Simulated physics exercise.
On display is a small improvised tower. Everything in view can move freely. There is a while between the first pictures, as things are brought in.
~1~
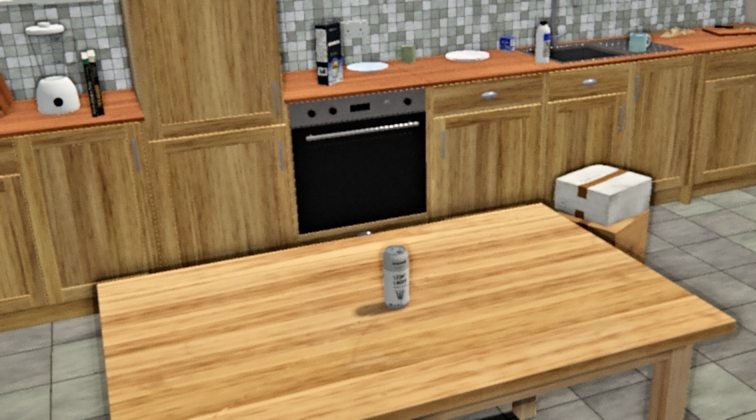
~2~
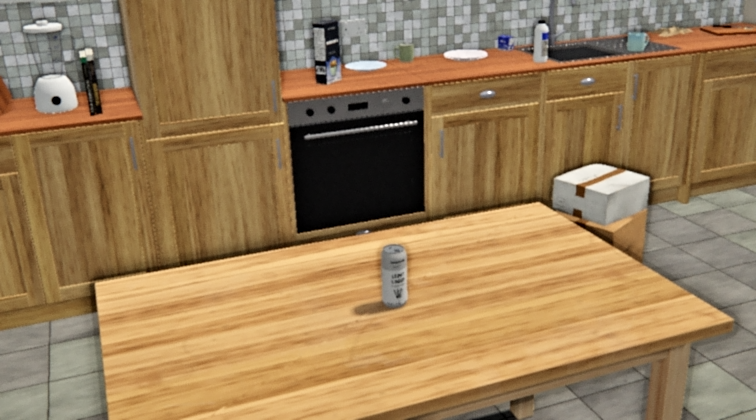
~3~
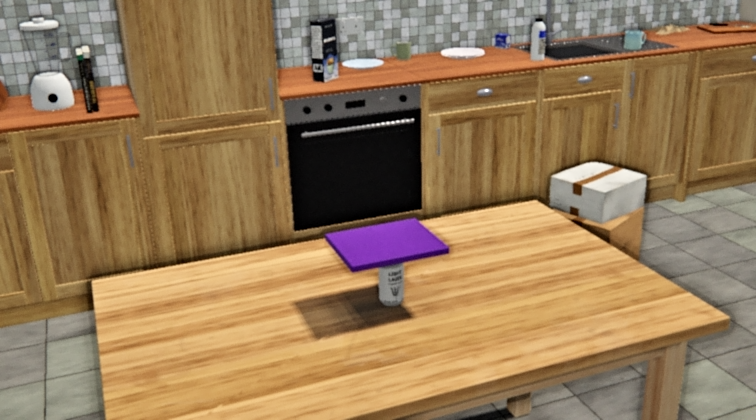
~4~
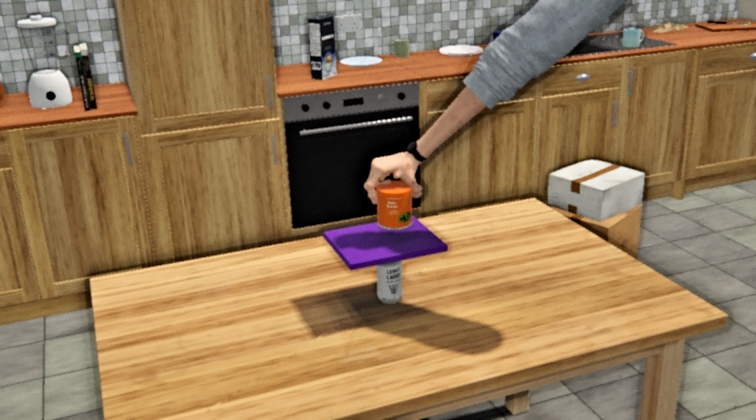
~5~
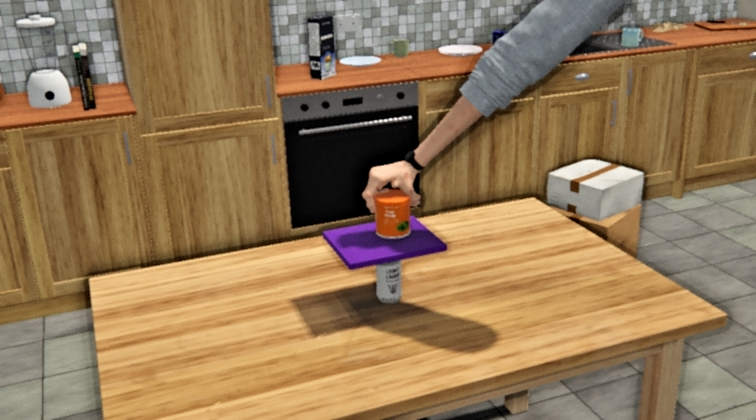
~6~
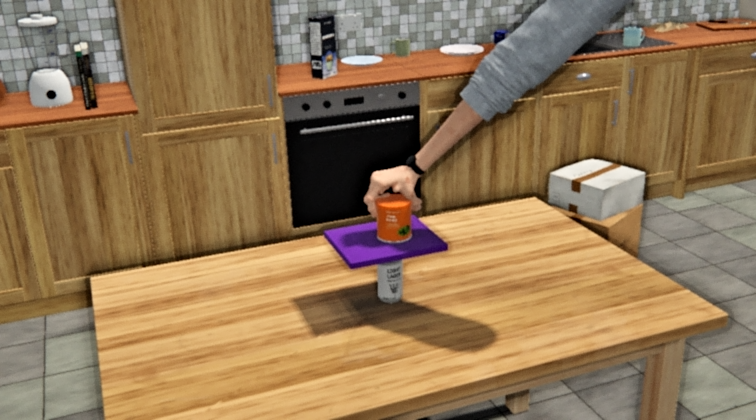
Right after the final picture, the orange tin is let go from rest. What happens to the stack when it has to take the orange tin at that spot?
I expect a steady stack.
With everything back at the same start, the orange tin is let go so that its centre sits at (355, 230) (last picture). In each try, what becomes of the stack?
Result: The stack tips over.
Then, 0.20 s on from there, no change.
Then, 0.40 s on from there, orange tin resting near (394, 219).
In the end, all 3 unmoved. At the end, from the last picture's camera, orange tin near (394, 219). The stack stays up.
